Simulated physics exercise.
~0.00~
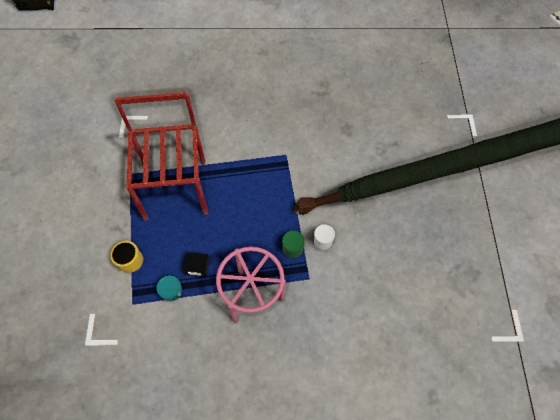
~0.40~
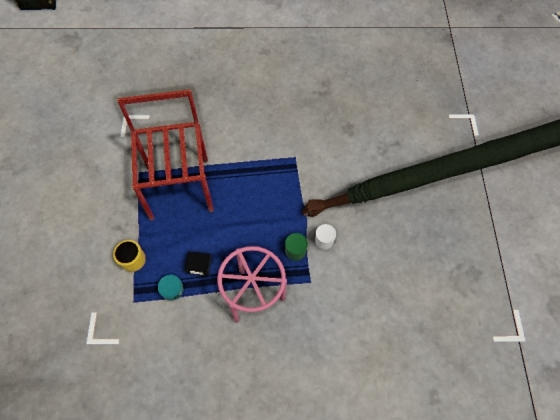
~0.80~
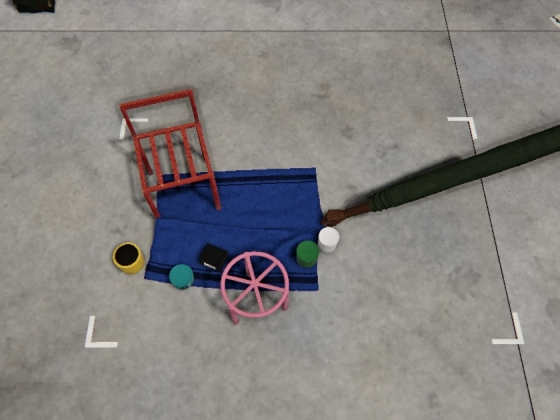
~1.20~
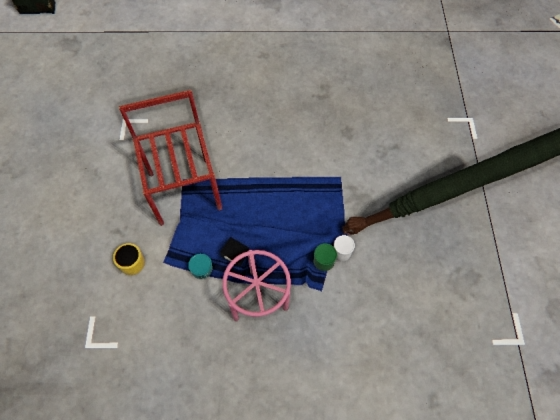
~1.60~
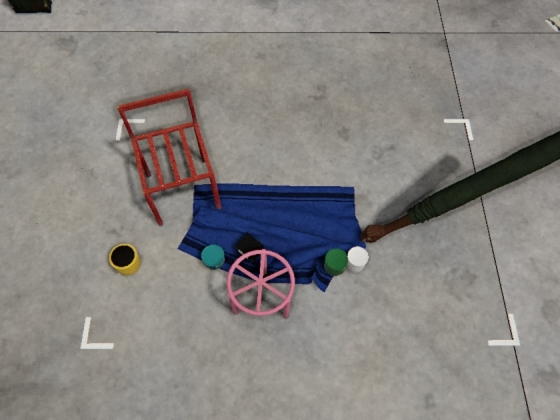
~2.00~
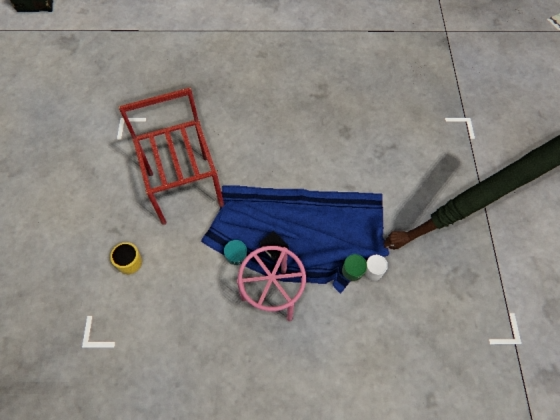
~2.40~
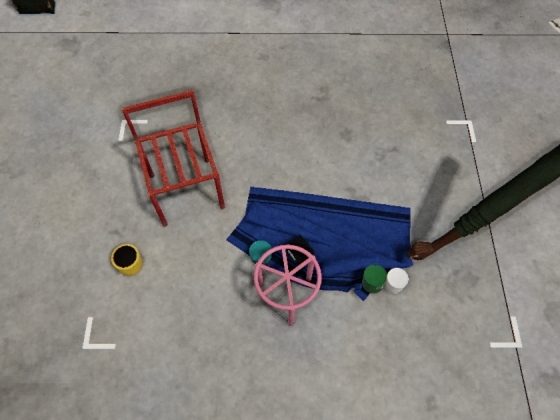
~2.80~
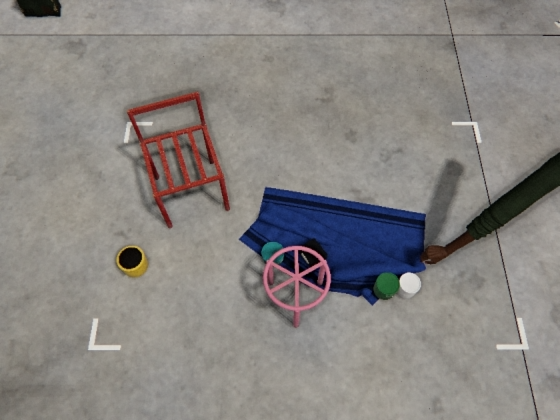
On a concrete shop floor with white corner marks, a hand at the end of a dark green sleeve drags a blue rug rightward, carrying a pink stool, black box and teal, green and white bins, while the red chair and yellow pot end up left behind on bare floor.
